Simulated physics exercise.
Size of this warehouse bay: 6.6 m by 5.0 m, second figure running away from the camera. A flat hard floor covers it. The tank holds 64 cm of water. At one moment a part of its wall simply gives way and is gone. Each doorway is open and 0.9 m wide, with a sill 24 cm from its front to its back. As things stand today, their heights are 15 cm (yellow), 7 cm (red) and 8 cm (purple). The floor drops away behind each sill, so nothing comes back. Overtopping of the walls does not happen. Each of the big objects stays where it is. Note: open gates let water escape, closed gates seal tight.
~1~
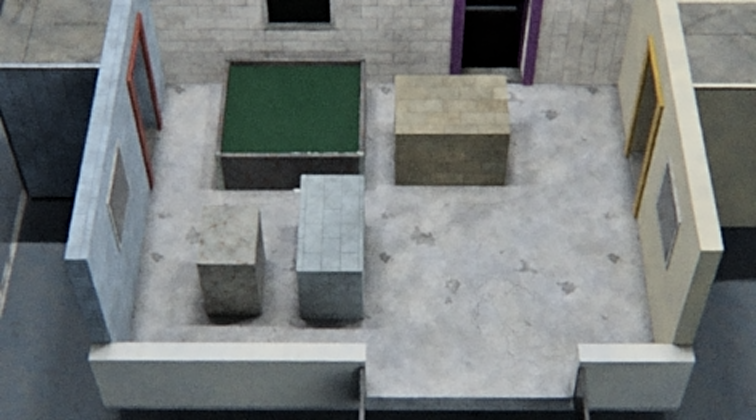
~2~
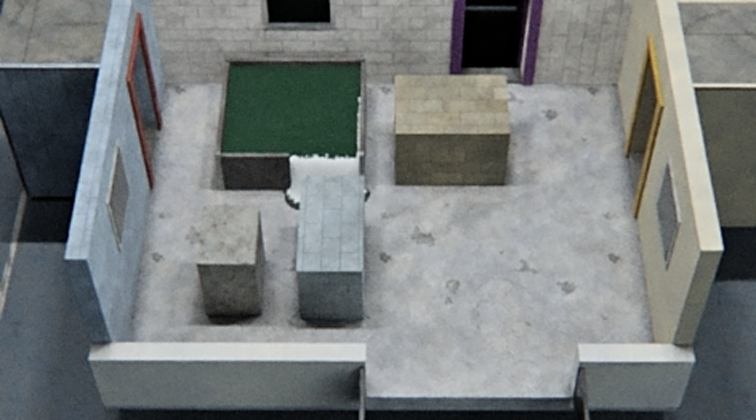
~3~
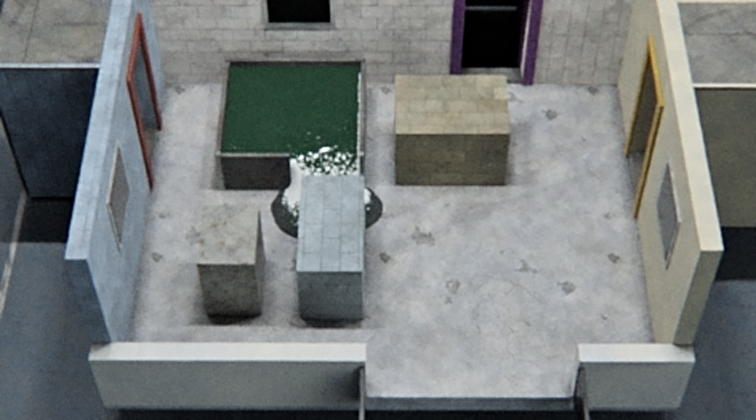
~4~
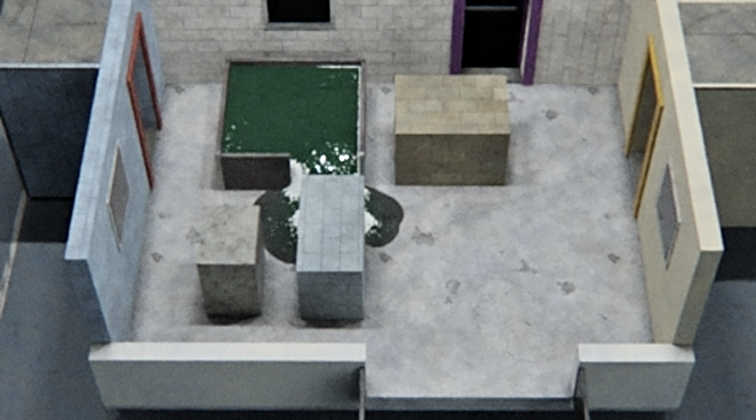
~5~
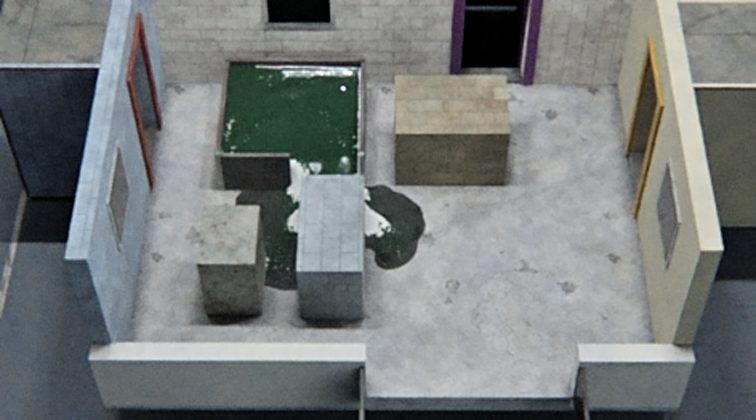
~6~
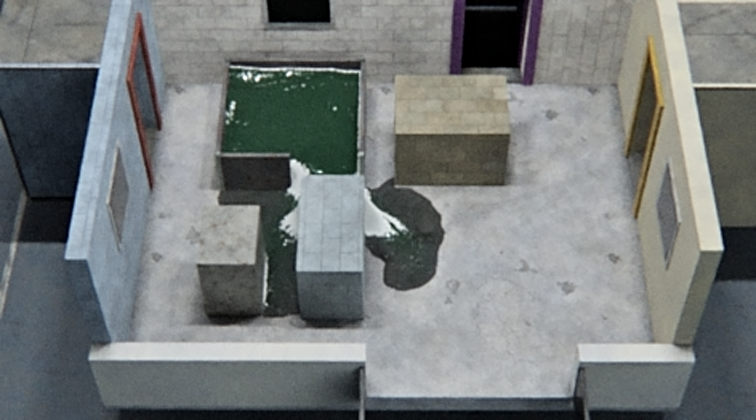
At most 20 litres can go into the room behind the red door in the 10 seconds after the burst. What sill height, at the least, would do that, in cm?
Roughly 5.5 cm at minimum.
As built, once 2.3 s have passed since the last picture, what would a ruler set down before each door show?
Depths, in cm - yellow: 12, red: 7, purple: 0.
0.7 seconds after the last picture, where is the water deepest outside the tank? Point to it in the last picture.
Near pixel (334, 217).
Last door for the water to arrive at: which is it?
It's the purple one.
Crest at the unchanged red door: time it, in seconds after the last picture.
It peaks at about 7.5 s.
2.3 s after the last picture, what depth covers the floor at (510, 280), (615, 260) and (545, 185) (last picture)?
About 2, 9 and 2 cm respectively.
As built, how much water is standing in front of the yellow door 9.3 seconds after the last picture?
Lab note: Depth approx. 6.0 cm.
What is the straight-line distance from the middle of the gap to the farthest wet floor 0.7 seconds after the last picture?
About 3.4 m.
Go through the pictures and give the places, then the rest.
The first frame shows the tank at (293, 110) is whole and still, 64 cm deep; the red door at (145, 107) is dry.
In the second frame, water pours out at a hidden place and has run 0.3 m, to (295, 203); about 9 cm deep outside, 64 cm at the back.
In the third frame, the front is at a hidden place, 0.8 m from the gap at a hidden place; 0.8 m2 of floor is wet, 64 cm left at the back.
In the fourth frame, the front is at (288, 257), 1.2 m from the gap at a hidden place; 1.3 m2 of floor is wet, 63 cm left at the back.
In the fifth frame, the front is at (281, 283), 1.6 m from the gap at a hidden place; 2.0 m2 of floor is wet, 56 cm left at the back.
In the sixth frame, the front is at (266, 310), 2.0 m from the gap at a hidden place; 2.6 m2 of floor is wet, 53 cm left at the back; the red door at (145, 107), 2.5 m from the gap, is still 1.5 m from the nearest water.
Then, 0.7 s after the last picture water covers 30 % of the floor, deepest (50 cm) near (334, 217); it has not reached the red door.
Then, 2.3 s after the last picture water covers 70 % of the floor, deepest (28 cm) near (321, 217); 7 cm at the red door, 1 litre in over its 7 cm sill.
Then, 9.3 s after the last picture water covers 95 % of the floor, deepest (10 cm) near (612, 90); 7 cm at the red door, 7 litres in over its 7 cm sill.
At the red door as built, the water peaked near 9 cm, 7.5 s after the last picture.
Run again over the same 10 s with other heights there, 30 litres in over 4.5 cm, 13 litres over 6 cm. The limit of 20 litres is kept from about 5.5 cm up.
